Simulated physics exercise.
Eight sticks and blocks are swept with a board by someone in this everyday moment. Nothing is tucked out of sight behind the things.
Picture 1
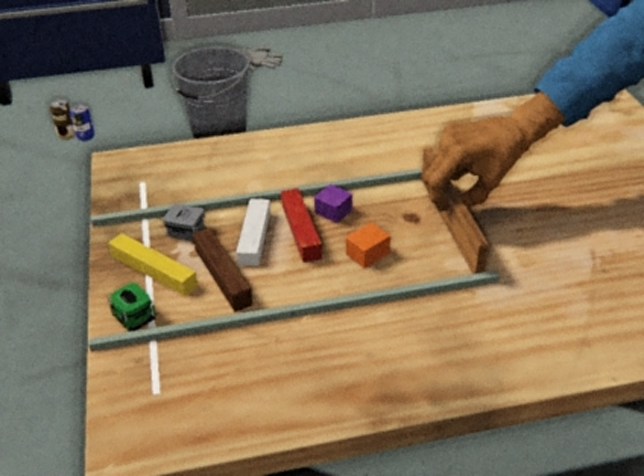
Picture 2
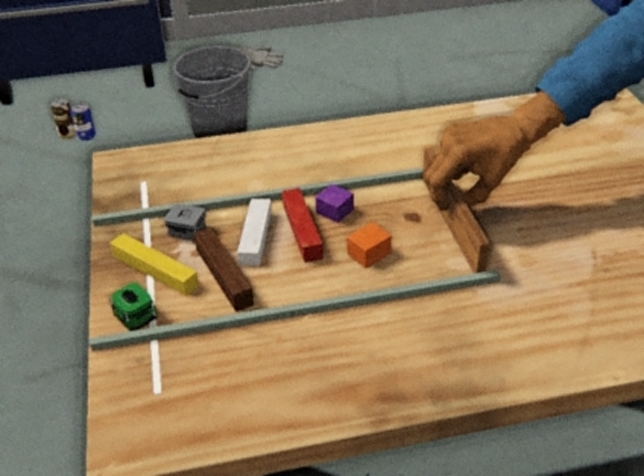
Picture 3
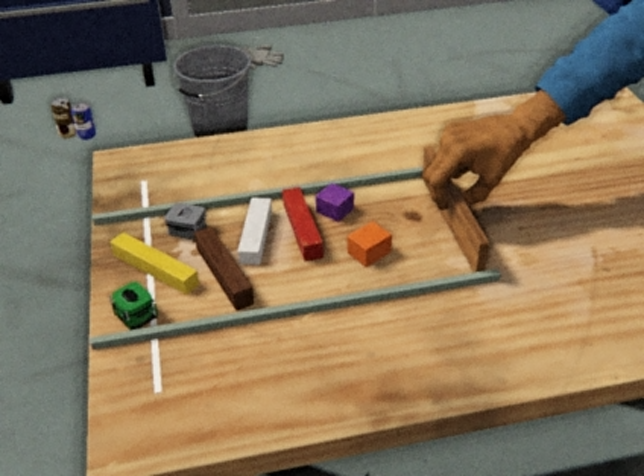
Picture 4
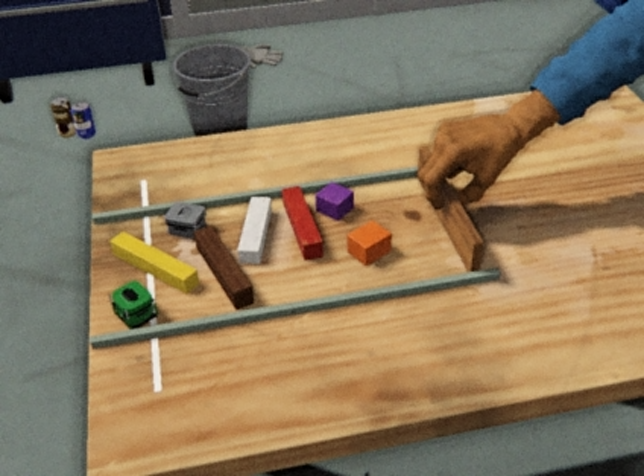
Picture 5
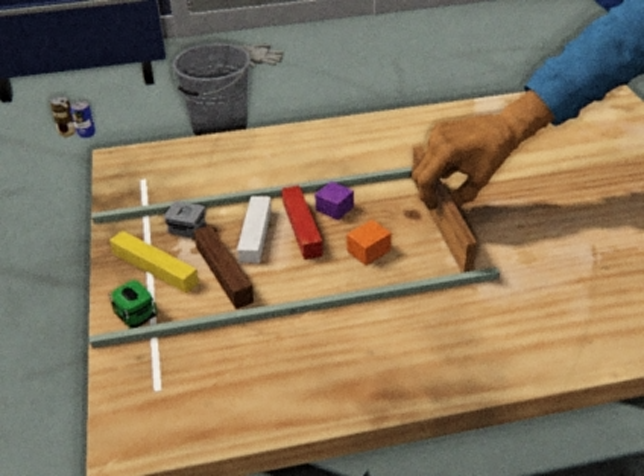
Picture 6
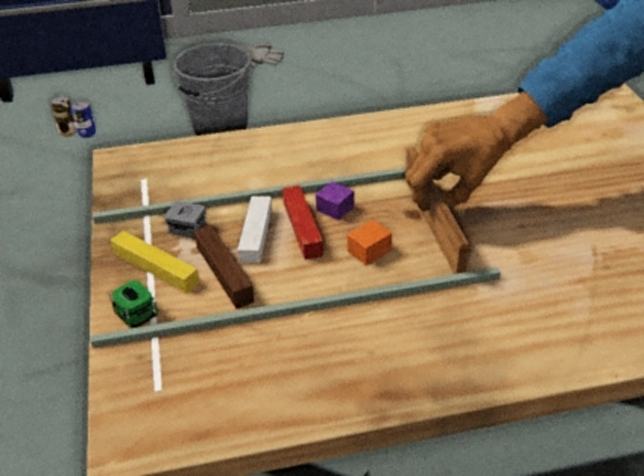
A hand holding a wooden board upright on a table, then sliding it slightly left toward scattered coloured blocks and sticks.
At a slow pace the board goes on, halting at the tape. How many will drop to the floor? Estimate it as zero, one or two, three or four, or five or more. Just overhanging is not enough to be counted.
Estimate: Three or four fall off.
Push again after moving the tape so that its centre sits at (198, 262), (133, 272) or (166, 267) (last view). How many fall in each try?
In order, 0, 6 and 3.
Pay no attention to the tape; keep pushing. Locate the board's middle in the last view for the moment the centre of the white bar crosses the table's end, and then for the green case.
White bar over the end: About (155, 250). Green case over the end: About (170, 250).
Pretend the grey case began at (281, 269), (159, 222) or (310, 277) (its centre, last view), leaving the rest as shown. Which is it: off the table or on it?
Trying each place in order, it remains in place, it drops down and it remains in place.
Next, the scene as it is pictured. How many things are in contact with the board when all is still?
That would be 3 of them.
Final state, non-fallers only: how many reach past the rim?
Looks like 1 of them.
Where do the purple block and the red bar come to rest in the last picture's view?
Same order as the question: First (132, 226), second (105, 246).
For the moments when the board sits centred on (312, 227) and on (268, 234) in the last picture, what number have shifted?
The first count is 4, and then it's 7.
Soon after, none off yet; green case at rest near (134, 304); yellow bar at rest near (154, 261); grey case at rest near (186, 221).
After that, none off yet; green case at rest near (134, 304); yellow bar moving near (149, 264); grey case displaced a little near (174, 223).
And then, none off yet; green case displaced about its own width near (112, 312); yellow bar displaced a little near (100, 288); grey case displaced well along near (101, 231).
In the end, the number that fall off is three or four; gone, white bar, grey case, yellow bar and green case.
